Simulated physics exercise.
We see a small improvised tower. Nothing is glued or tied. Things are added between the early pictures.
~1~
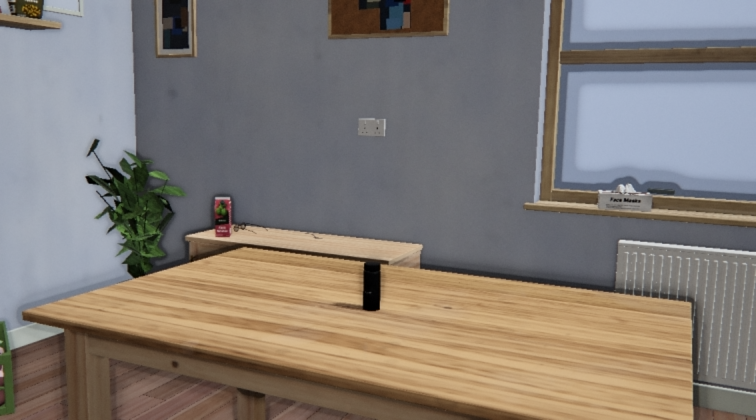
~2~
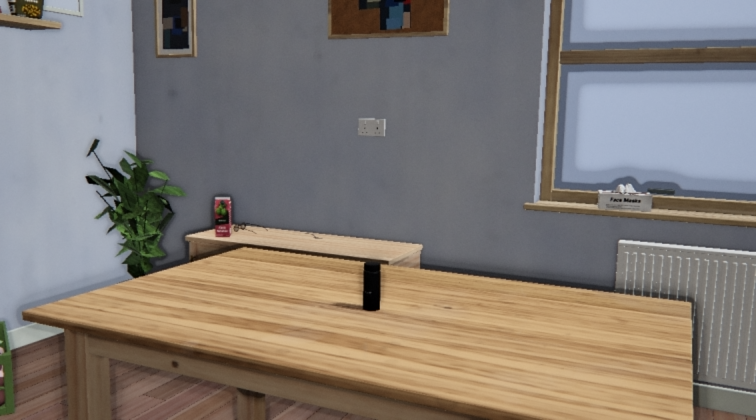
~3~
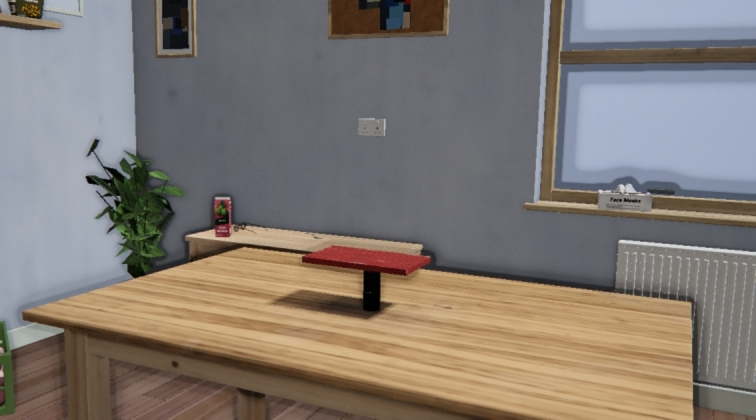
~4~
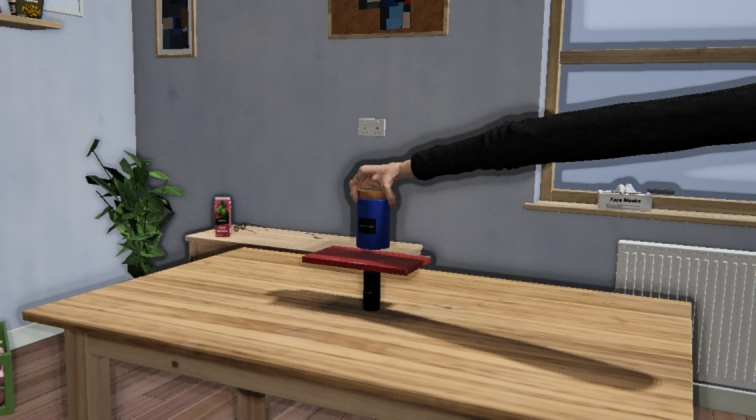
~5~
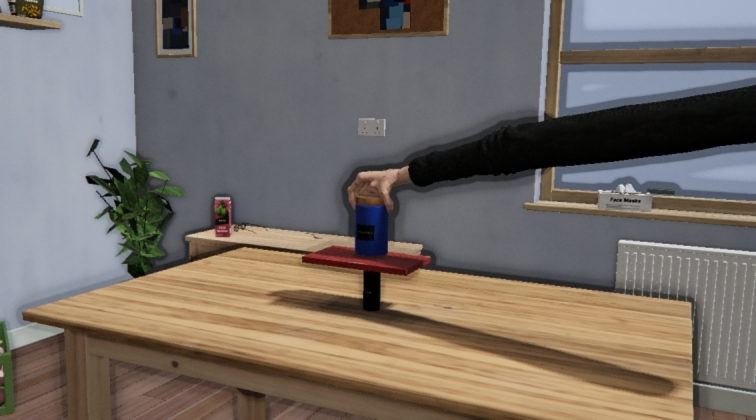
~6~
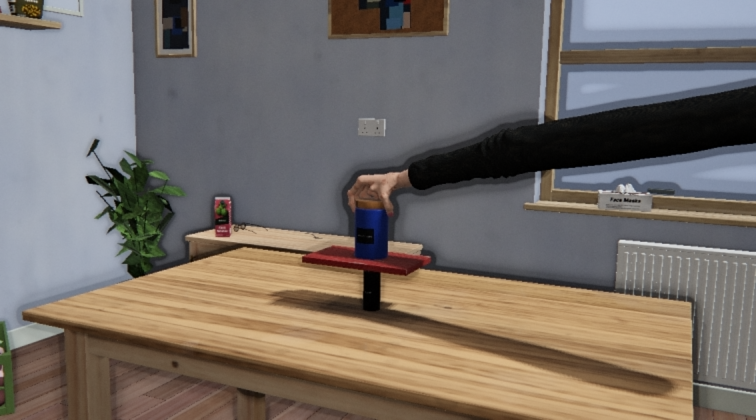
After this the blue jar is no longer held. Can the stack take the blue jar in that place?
It stays up.
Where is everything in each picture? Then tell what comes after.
In the first frame, the last thing is not in view yet.
In the second frame, the last thing is not in view yet.
In the third frame, the last thing is not in view yet; red board (367, 260).
The fourth frame shows on its way; blue jar (374, 218); red board (367, 260).
The fifth frame shows on its way; blue jar (372, 225); red board (367, 260).
The sixth frame shows set down, still held; blue jar (372, 228); red board (367, 260).
Then, 0.50 s after the last picture, nothing has stirred.
Then, 1.30 s after the last picture, blue jar resting near (372, 229).
At rest, all 3 in place. Seen from the same camera at the end, blue jar near (372, 229). The stack keeps its balance.
